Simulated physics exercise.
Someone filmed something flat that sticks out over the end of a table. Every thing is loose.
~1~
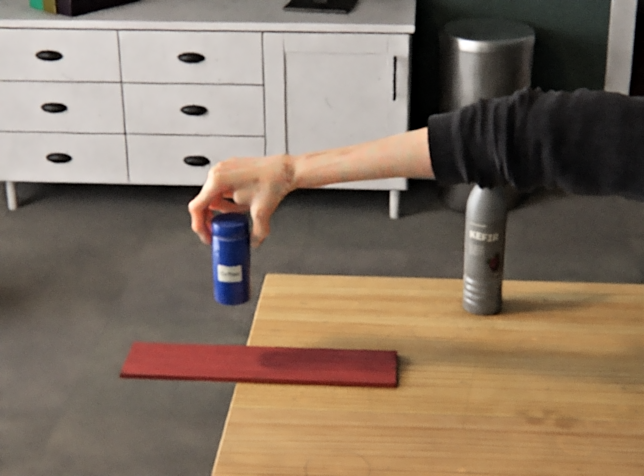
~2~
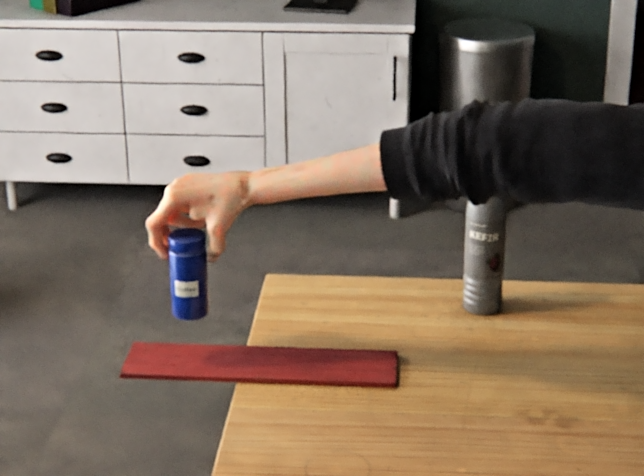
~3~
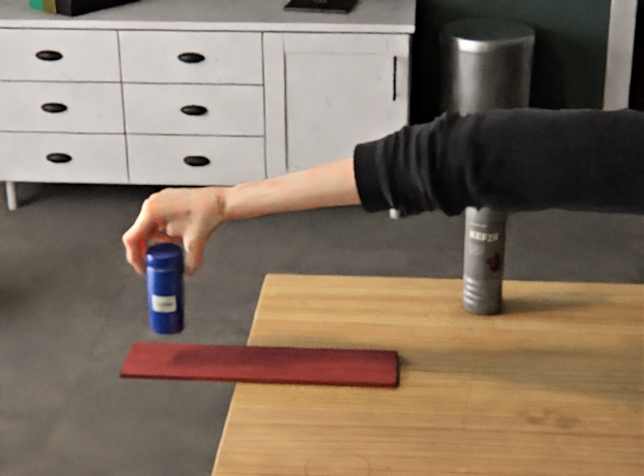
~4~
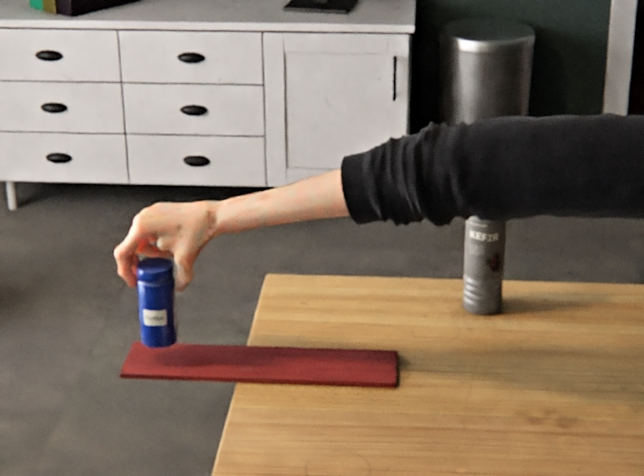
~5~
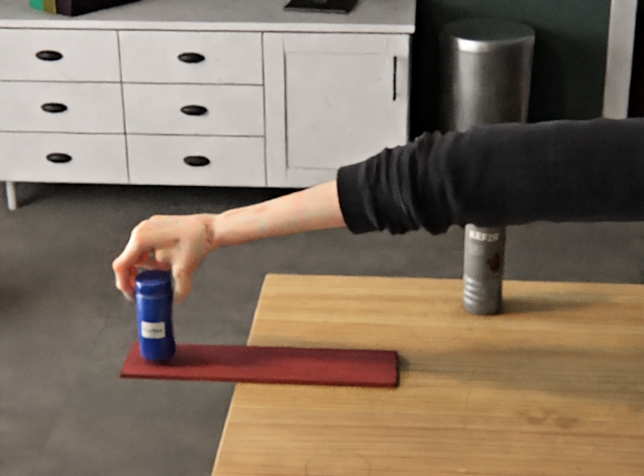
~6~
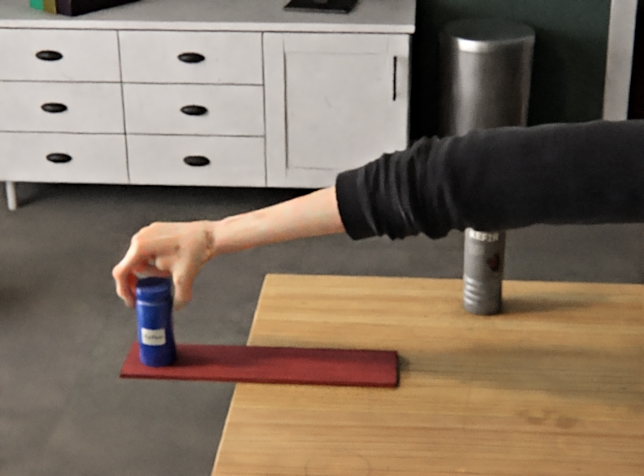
At first, a hand holds a blue shaker in the air above a red plank that sticks out past the left end of a wooden table. The hand moves left and lowers the shaker onto the plank's outer end, its fingers still around the top, while the plank stays still.
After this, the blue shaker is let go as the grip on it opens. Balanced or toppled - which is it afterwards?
Toppled.
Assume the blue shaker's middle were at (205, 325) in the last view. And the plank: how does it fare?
In that case it drops.
Then, 0.50 s after the last picture, blue shaker and red plank now down on the floor or falling.
Then, 0.70 s after the last picture, things are still on the move.
By the end, down on the floor or falling, blue shaker and red plank; grey bottle in place. The plank comes down.
